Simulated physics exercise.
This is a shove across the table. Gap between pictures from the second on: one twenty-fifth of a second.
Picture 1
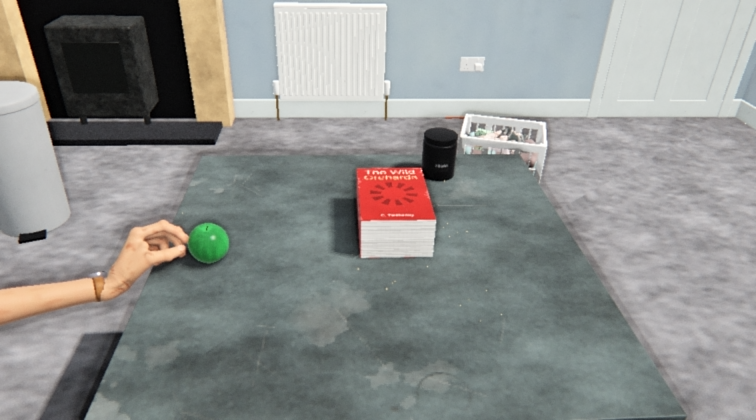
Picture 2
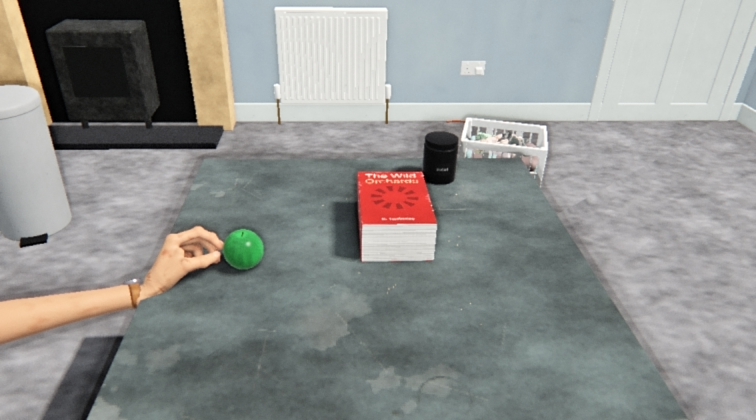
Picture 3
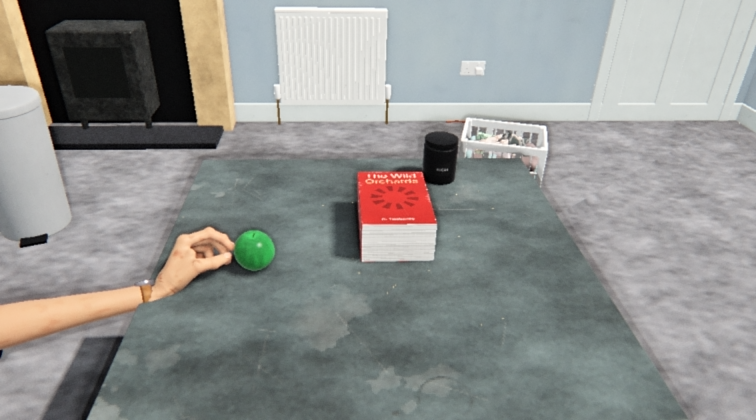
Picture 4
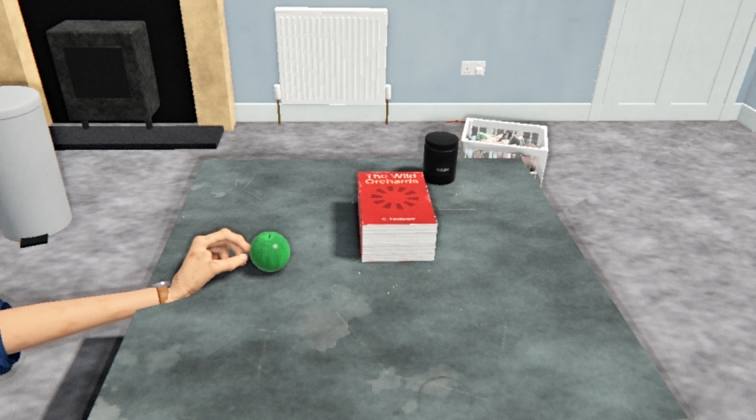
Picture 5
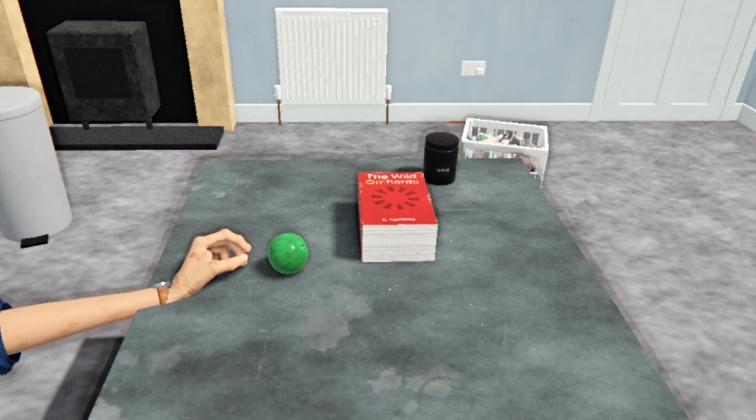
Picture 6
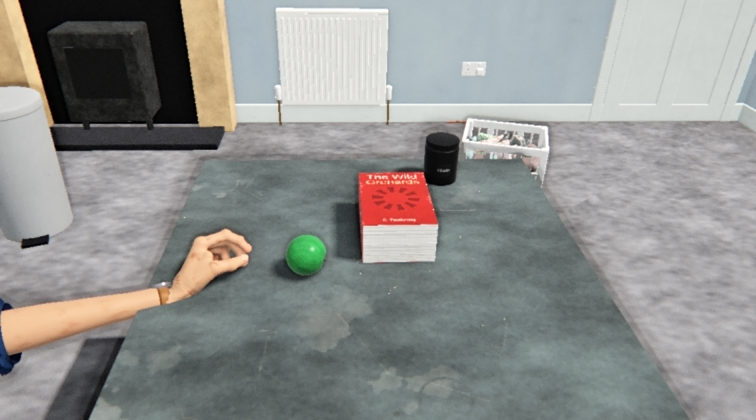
A green apple sits at the fingertips of a hand on the left side of a dark table, near a thick red book. The hand pushes it to the right across the surface, then stays still with fingers curled while the apple moves a short way farther right, opening a gap between them.
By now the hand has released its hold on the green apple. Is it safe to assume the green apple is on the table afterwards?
I expect it will be clear of the table.
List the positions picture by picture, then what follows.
In the first picture, under the hand; green apple (208, 243).
In the second picture, under the hand; green apple (244, 249).
In the third picture, under the hand; green apple (254, 250).
In the fourth picture, green apple (270, 252).
In the fifth picture, green apple (288, 254) moved a little.
In the sixth picture, green apple (306, 255) moved about its own width.
Then, 0.30 s later than the last frame, green apple moved well along near (438, 265).
Then, 0.70 s later than the last frame, green apple moved well along near (612, 278).
Then, 1.10 s later than the last frame, green apple now off the table.
When it is over, off the table, green apple.
